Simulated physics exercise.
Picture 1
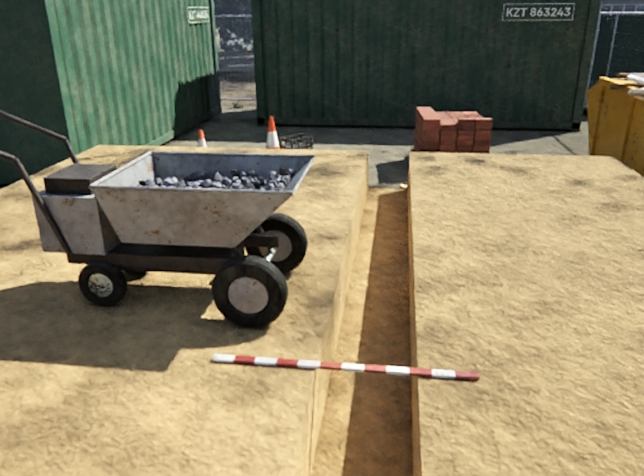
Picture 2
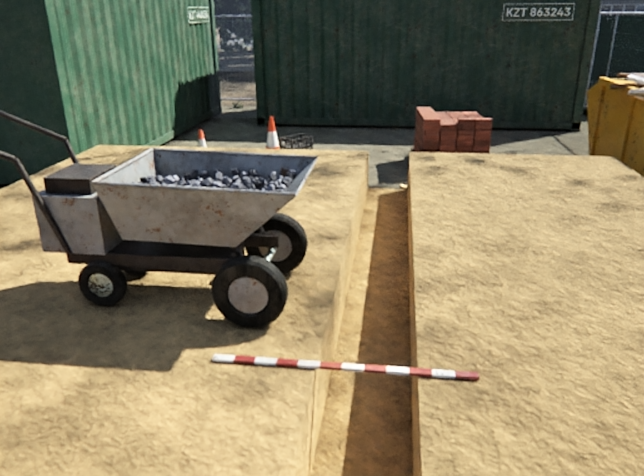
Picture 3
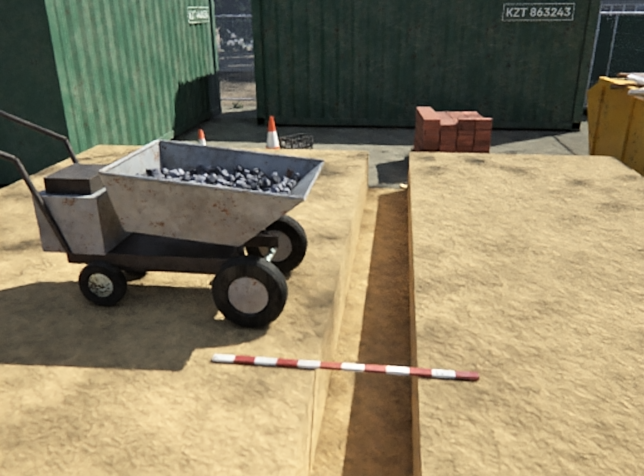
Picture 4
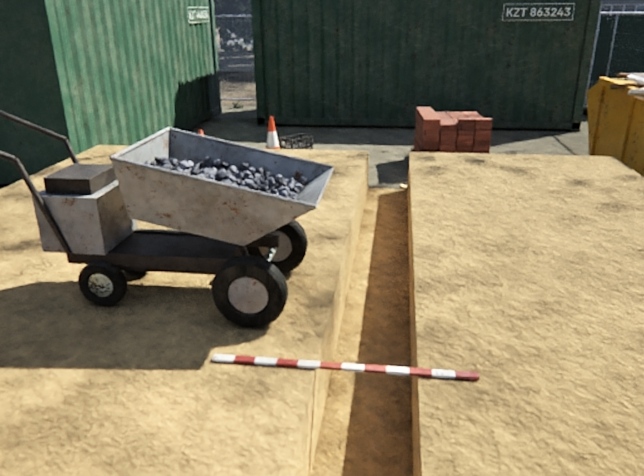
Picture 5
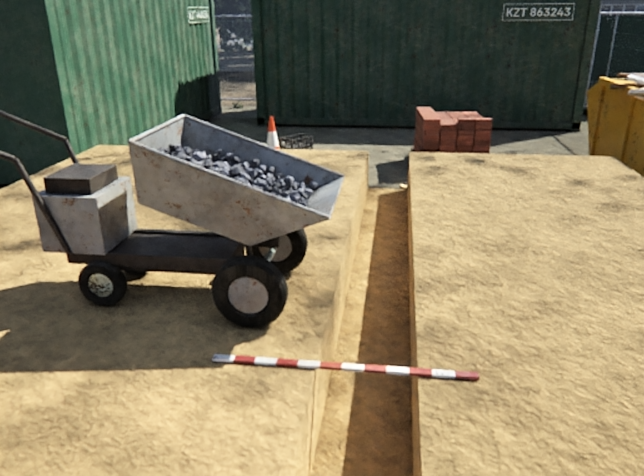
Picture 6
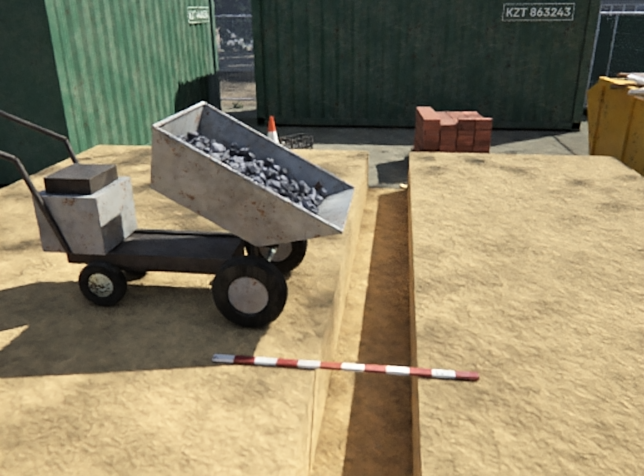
The clip shows a wheeled metal skip loaded with dark grey stones standing beside a narrow trench, with a red-and-white pole lying across it. The skip's left end rises steadily, tilting its floor down toward the right.
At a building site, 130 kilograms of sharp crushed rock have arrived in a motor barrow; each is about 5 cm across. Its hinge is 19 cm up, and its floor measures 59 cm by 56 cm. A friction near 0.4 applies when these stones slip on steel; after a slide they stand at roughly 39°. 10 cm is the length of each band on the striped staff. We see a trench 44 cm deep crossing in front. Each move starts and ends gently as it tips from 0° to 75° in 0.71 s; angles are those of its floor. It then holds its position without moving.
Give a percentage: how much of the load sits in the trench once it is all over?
74 %.
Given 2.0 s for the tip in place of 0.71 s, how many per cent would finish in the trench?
That works out at about 95 in a hundred.
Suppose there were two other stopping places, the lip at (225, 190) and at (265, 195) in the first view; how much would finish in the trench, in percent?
It comes to about 85 and 95 in a hundred.
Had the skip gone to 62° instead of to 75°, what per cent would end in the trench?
It would come to about 60 percent.
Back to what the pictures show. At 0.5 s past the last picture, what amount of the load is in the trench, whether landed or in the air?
Close to 25 per cent has got there by then.
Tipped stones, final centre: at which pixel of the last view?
In the last view, about (395, 358).
Then, 0.2 s after the last picture the floor is at 63°, 100 % in the skip; the foremost stones are at (351, 266).
Then, 0.5 s after the last picture the floor is at 75°, 73 % in the skip, 26 % in the trench, 1 % past the trench; the foremost stones are at (422, 303).
Then, 0.9 s after the last picture the floor is at 75°, 6 % in the skip, 68 % in the trench, 26 % past the trench; the foremost stones are at (585, 321).
Then, 2.8 s after the last picture the floor is at 75°, 0 % in the skip, 74 % in the trench, 26 % past the trench; the foremost stones are past the picture's edge.
